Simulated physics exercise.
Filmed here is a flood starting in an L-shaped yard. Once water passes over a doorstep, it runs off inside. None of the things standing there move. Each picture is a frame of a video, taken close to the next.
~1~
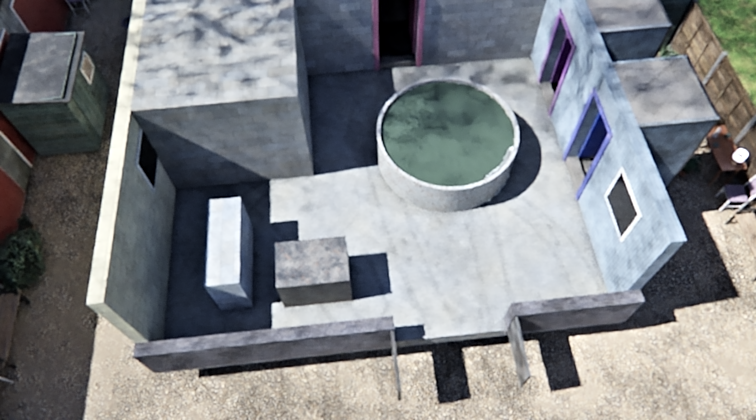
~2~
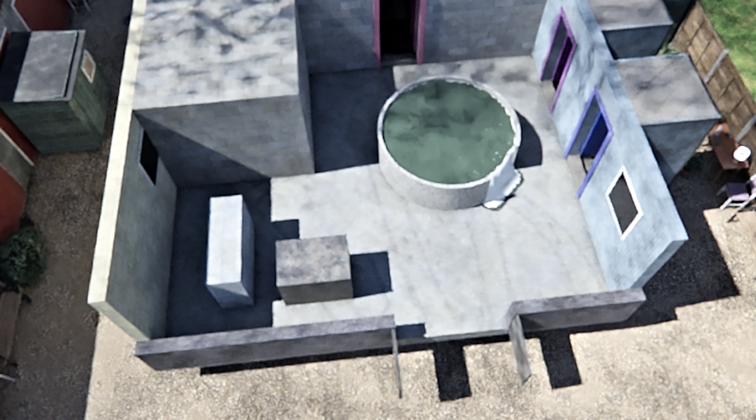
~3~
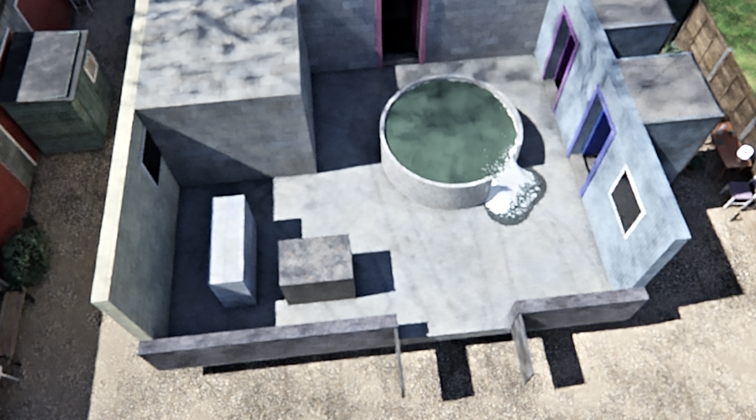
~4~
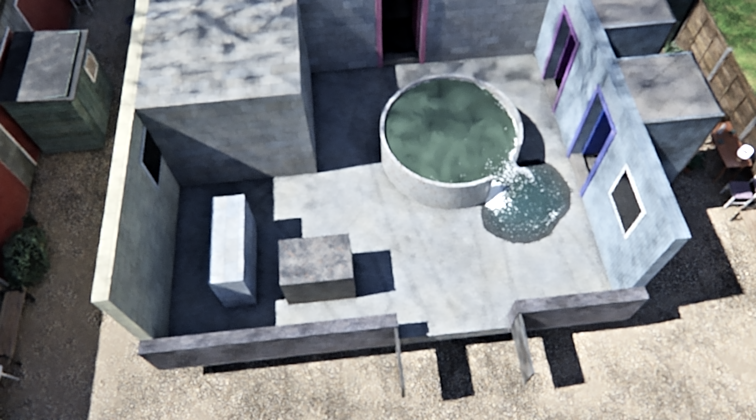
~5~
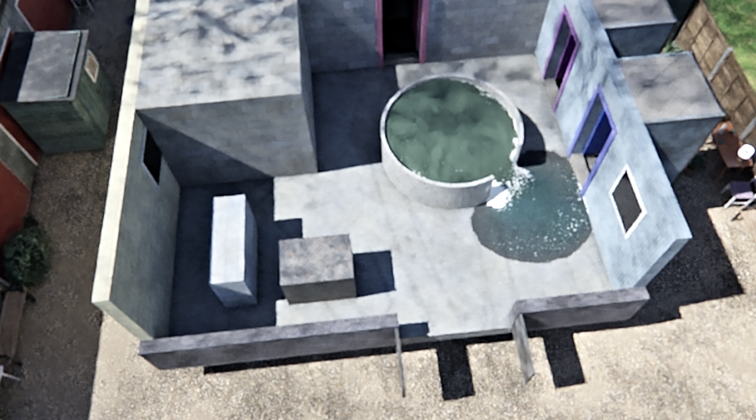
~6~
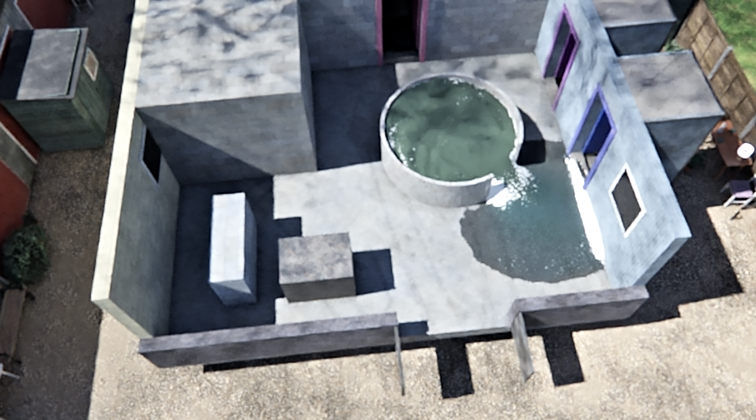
An L-shaped yard with pale walls and a grey floor is seen from high above in sunlight. A round grey pool of green water stands near the back, with a white block and a grey block to the left and purple and blue doorways to the right. The still water breaks out through the pool's lower right side, foams, and spreads rightward and forward across the floor to the right wall.
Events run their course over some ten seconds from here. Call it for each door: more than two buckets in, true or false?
Purple door false, pink door false, blue door true.
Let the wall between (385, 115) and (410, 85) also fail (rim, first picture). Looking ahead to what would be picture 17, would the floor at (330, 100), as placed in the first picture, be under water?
It would be drenched.
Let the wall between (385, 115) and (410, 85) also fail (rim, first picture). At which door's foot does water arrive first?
I'd say the door marked pink.
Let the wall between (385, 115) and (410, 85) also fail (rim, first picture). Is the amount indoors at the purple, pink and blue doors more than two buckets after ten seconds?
Purple exceeds the limit, pink exceeds the limit, blue stays within it.
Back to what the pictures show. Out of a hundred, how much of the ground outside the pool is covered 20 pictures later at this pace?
My best guess is some 55 %.
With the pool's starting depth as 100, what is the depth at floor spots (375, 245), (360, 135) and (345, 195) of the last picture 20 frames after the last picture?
My figures are about 4, 0 and 0 percent.
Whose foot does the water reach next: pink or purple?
My pick is the one in purple.
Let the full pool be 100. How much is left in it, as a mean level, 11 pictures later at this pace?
About 66 per cent.
A moment on, water covers 20 % of the floor; the purple door not reached, the pink door not reached, the blue door over two buckets in.
Next, water covers 25 % of the floor; the purple door wet at the sill, nothing in, the pink door not reached, the blue door far over two buckets in.
Then, water covers 55 % of the floor; the purple door wet at the sill, nothing in, the pink door not reached, the blue door far over two buckets in.
Later, water covers 85 % of the floor; the purple door wet at the sill, nothing in, the pink door wet at the sill, nothing in, the blue door far over two buckets in.
In the end, water covers 100 % of the floor; the purple door under two buckets in, the pink door wet at the sill, nothing in, the blue door far over two buckets in.
